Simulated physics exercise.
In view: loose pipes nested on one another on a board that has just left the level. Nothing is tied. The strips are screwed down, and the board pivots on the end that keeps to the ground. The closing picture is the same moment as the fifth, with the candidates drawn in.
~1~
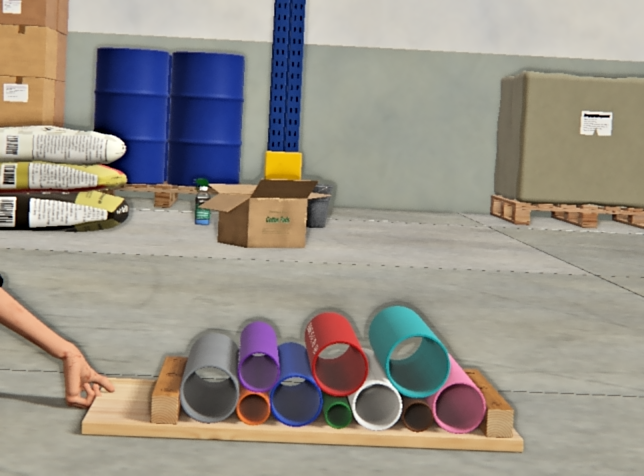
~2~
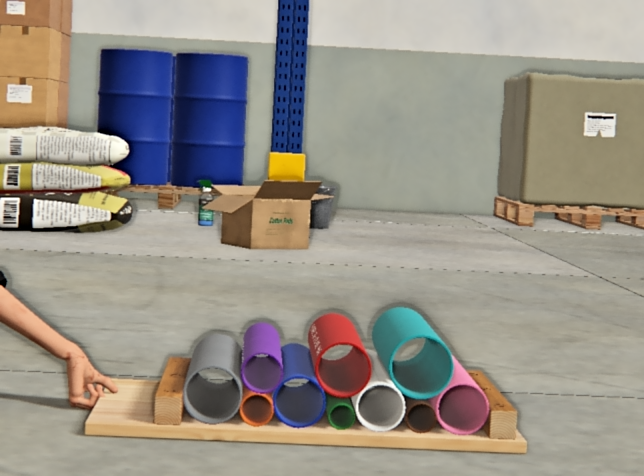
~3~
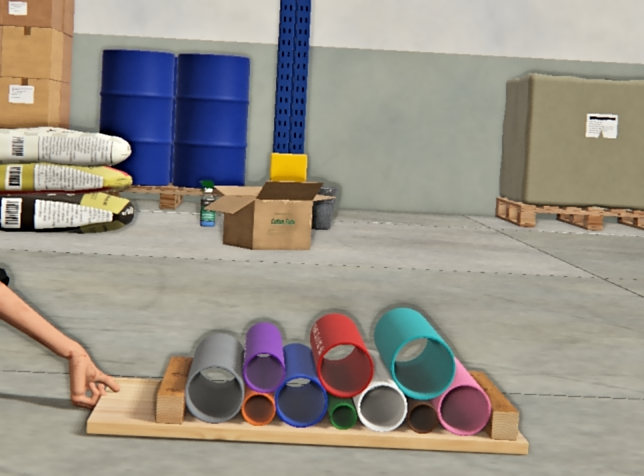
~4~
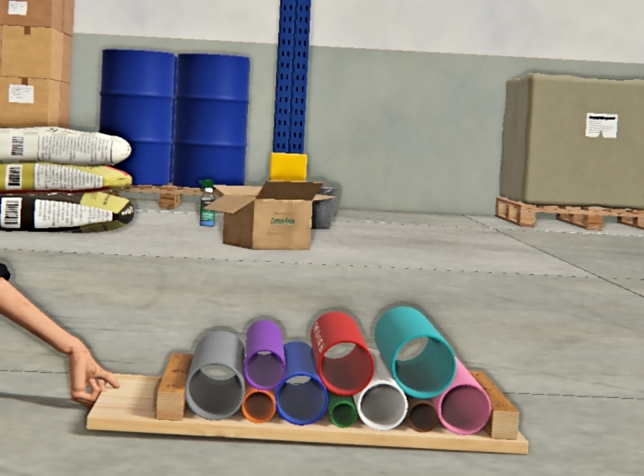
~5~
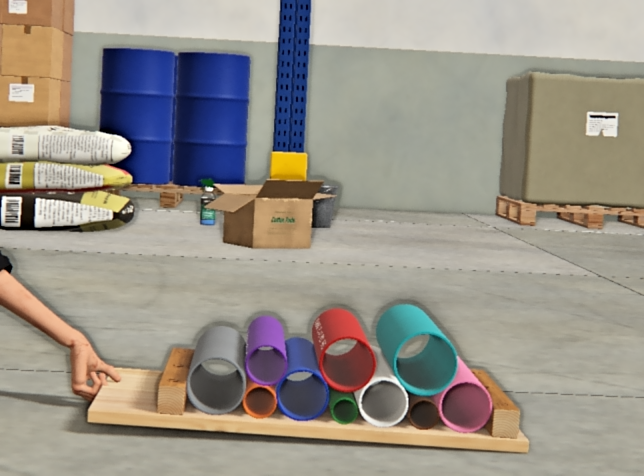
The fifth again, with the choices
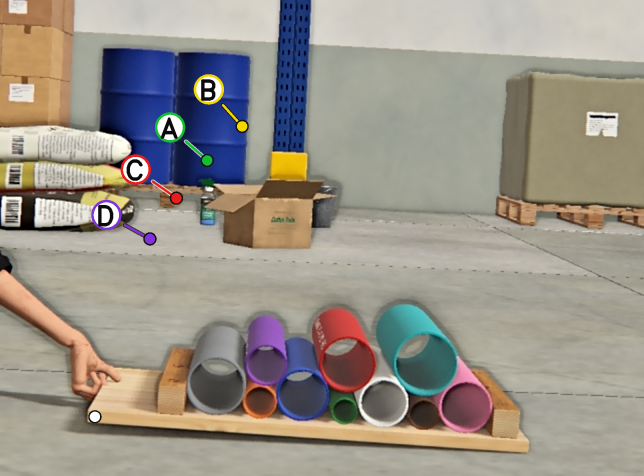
In a warehouse with blue drums and stacked sacks behind, colourful pipes lie nested between two wooden strips on a board on the floor. A hand at the board's left end raises that end very slightly, and the pipes rise a little with it, keeping their arrangement.
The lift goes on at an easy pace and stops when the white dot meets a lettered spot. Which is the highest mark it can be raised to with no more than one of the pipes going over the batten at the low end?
A is the limit.
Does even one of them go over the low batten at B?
At B: Yes.
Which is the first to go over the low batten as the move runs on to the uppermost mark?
The turquoise one.
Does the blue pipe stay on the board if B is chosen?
Yes.
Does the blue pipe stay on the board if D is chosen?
Yes, with D.
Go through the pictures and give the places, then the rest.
In the first picture, pink pipe (459, 408); turquoise pipe (418, 365); red pipe (340, 369).
In the second picture, red pipe (343, 370); purple pipe (262, 373).
In the third picture, board (306, 400); grey pipe (214, 394); orange pipe (258, 409); pink pipe (464, 409).
In the fourth picture, board (306, 398); grey pipe (215, 391); orange pipe (259, 407); brown pipe (423, 417).
In the fifth picture, board (307, 394); grey pipe (216, 386); orange pipe (260, 402).
On the marked copy, A at (207, 160); B at (242, 126); C at (177, 198); D at (150, 239); the white dot at (95, 417).
Taking A. A third of the way, board at 20°.
Two thirds of the way, board at 38°.
When it is over, board at 39°, none over the low batten.
As for the rest, B two over the low batten (turquoise, red); C none over the low batten; D none over the low batten.
